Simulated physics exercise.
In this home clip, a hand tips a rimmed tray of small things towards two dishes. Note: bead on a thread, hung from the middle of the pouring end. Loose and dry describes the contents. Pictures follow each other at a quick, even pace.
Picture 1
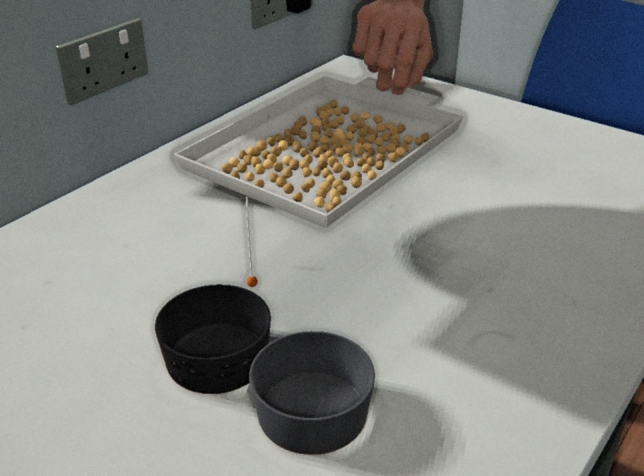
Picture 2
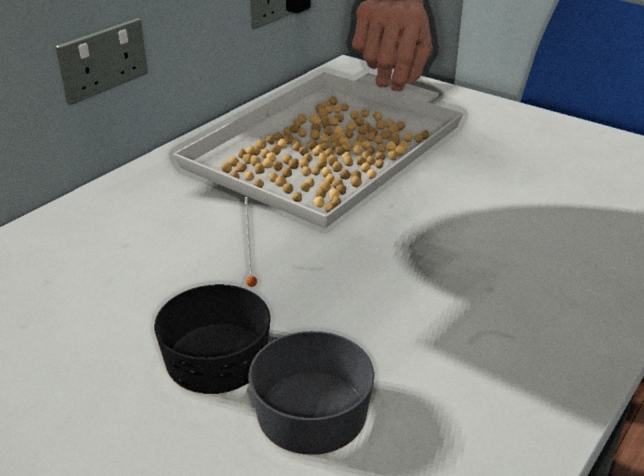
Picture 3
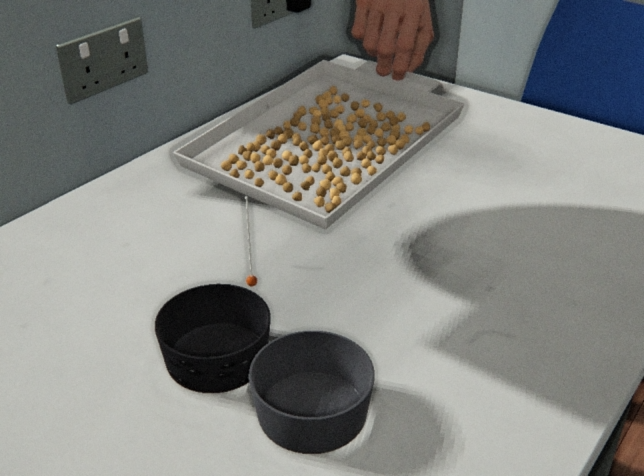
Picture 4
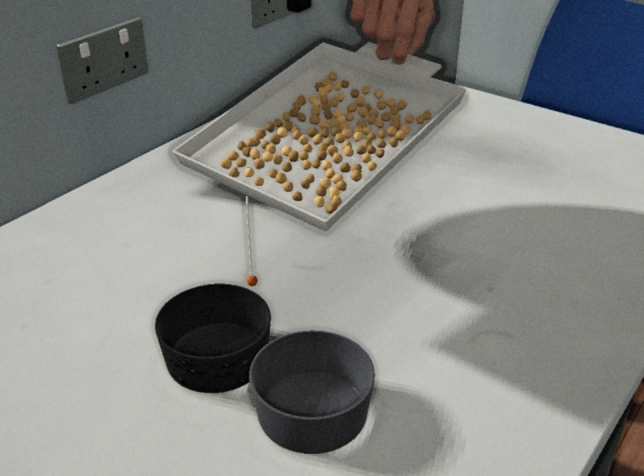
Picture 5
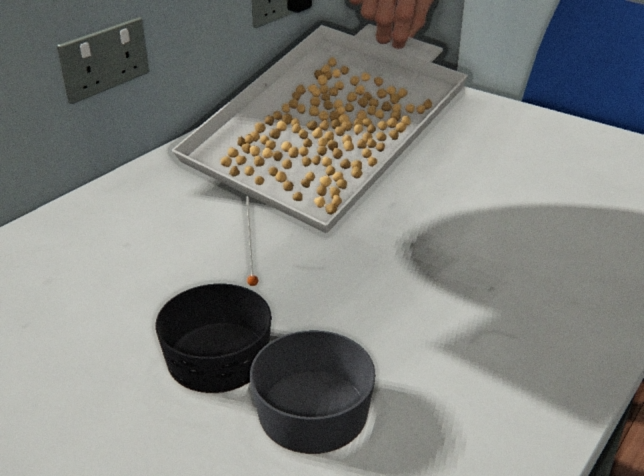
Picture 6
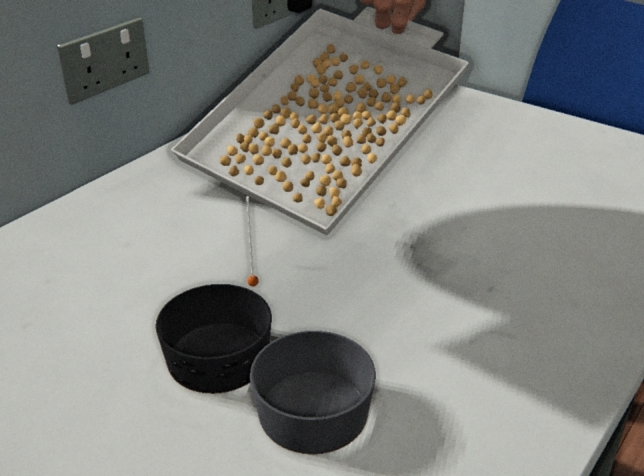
A hand lifts the far end of a tray of chickpeas, tilting it above two dark dishes.
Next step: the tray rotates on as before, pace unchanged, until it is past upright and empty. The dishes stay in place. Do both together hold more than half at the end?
Most likely the spill will be the lesser part.
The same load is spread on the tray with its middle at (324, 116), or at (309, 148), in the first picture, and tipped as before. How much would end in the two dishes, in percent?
In order, 80 per cent then 90 per cent.
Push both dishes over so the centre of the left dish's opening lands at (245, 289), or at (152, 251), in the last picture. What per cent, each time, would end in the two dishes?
The first try yields 50% and the second yields 10%.
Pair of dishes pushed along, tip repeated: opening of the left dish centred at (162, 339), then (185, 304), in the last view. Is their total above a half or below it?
Short of half, then the bulk of it.
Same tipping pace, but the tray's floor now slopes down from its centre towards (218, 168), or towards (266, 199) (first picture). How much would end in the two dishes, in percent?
First case about 40 percent; second case about 80 percent.
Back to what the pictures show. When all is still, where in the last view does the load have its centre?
I'd say the middle ends up at about (279, 388).
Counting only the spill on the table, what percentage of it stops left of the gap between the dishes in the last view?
40 %, roughly.
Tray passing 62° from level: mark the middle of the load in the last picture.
Somewhere around pixel (298, 164) in the last picture.
Soon, tray tipped steeply; all on the tray.
A while on, tray tipped right over; nearly all on the tray; a stray few in the right dish.
Towards the end, tray tipped past a quarter turn; about half in the right dish; about a third in the left dish; about a quarter outside both; a stray few in the air.
Finally, tray tipped past a quarter turn; about half in the right dish; about a third in the left dish; a small part outside both; a stray few in the air.
